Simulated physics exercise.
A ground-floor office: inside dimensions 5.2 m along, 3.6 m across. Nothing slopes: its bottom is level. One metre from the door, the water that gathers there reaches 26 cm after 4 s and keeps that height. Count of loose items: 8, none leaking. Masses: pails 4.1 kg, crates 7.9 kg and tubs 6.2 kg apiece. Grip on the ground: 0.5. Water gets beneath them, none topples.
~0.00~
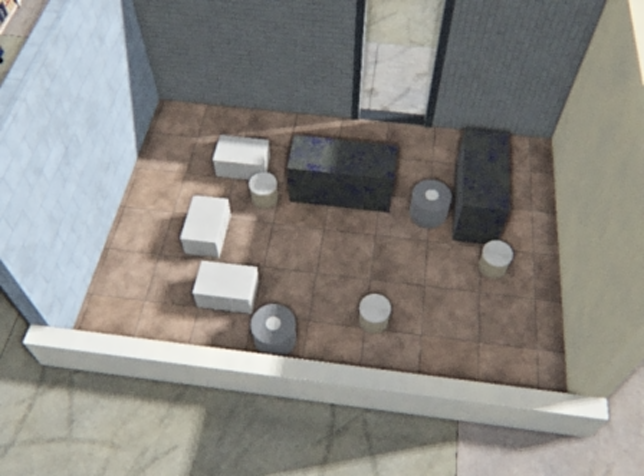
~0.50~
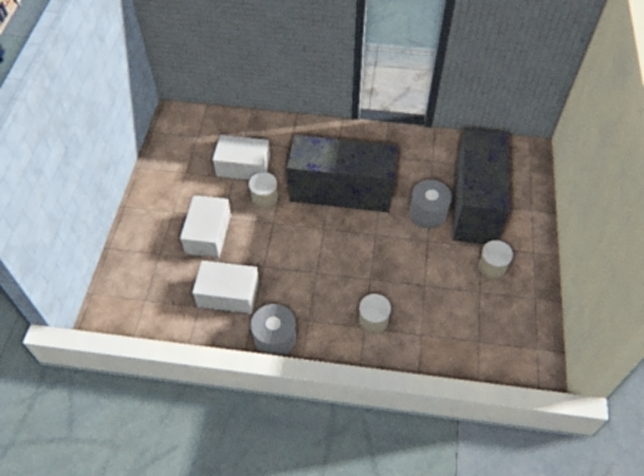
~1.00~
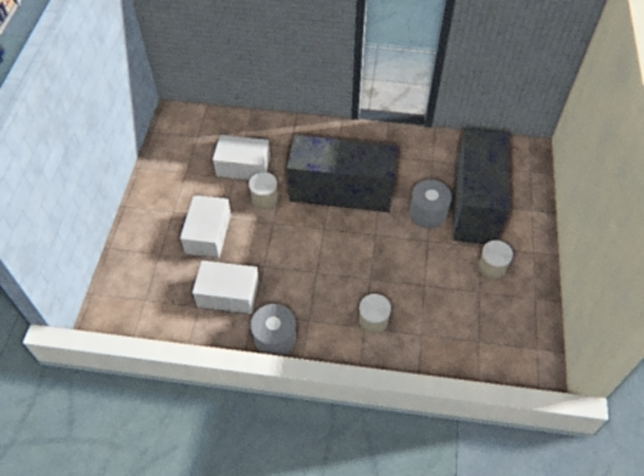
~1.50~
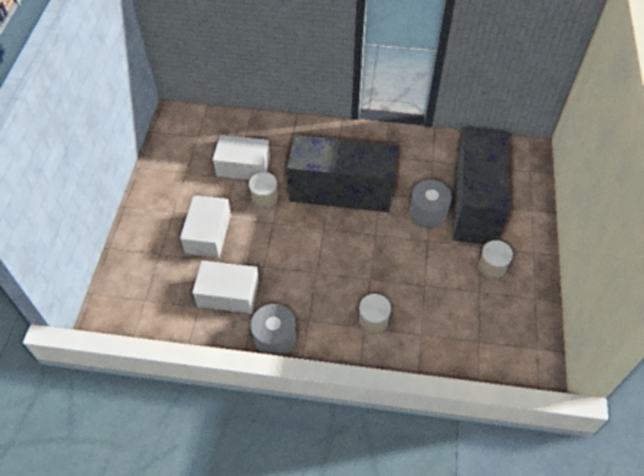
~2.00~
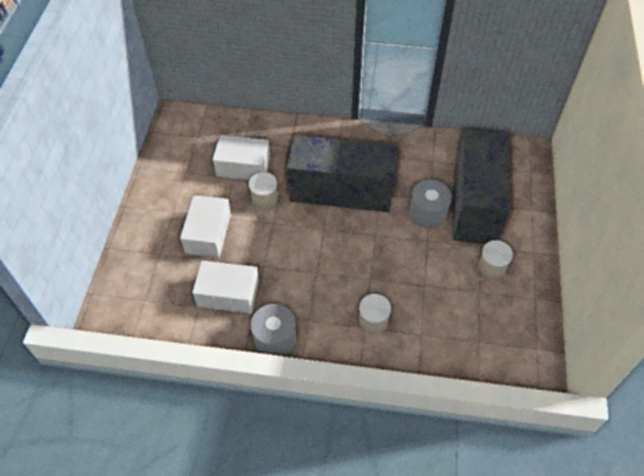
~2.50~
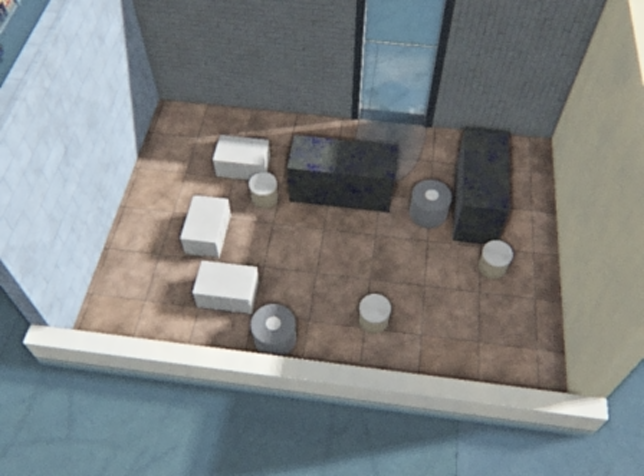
Bluish water spread over the ground outside a small open-topped room and showed beyond its doorway, then a faint patch crept in across the tiles there, while the boxes and round tubs inside stayed still.
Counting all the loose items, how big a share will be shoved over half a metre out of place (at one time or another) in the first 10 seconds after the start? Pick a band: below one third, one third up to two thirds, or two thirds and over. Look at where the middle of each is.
The share is one third up to two thirds.
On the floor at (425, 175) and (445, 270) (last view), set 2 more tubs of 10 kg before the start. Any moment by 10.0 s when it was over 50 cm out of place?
Taking them in order, the first is above the threshold and the second is above the threshold.
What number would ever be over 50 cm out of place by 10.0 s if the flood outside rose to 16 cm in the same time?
With that change, 1 of them.
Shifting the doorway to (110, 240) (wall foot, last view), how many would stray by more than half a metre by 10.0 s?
The answer then is 8.
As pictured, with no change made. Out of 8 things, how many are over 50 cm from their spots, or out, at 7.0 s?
At that moment it comes to 3.
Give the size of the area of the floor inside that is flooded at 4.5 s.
6.0 m2.
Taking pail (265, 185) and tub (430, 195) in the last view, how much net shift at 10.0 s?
Net displacement, in order: 0 cm; 120 cm.
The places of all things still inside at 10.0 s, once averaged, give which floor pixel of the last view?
Roughly at (278, 268).
After 3.5 s 0 of 8 are over 50 cm from their spots; 0 afloat.
After 4.5 s 1 of 8 are over 50 cm from their spots; 0 afloat.
After 7.0 s 3 of 8 are over 50 cm from their spots; 3 afloat.
After 10.0 s 4 of 8 are over 50 cm from their spots, and 4 have been at some point; 5 afloat.
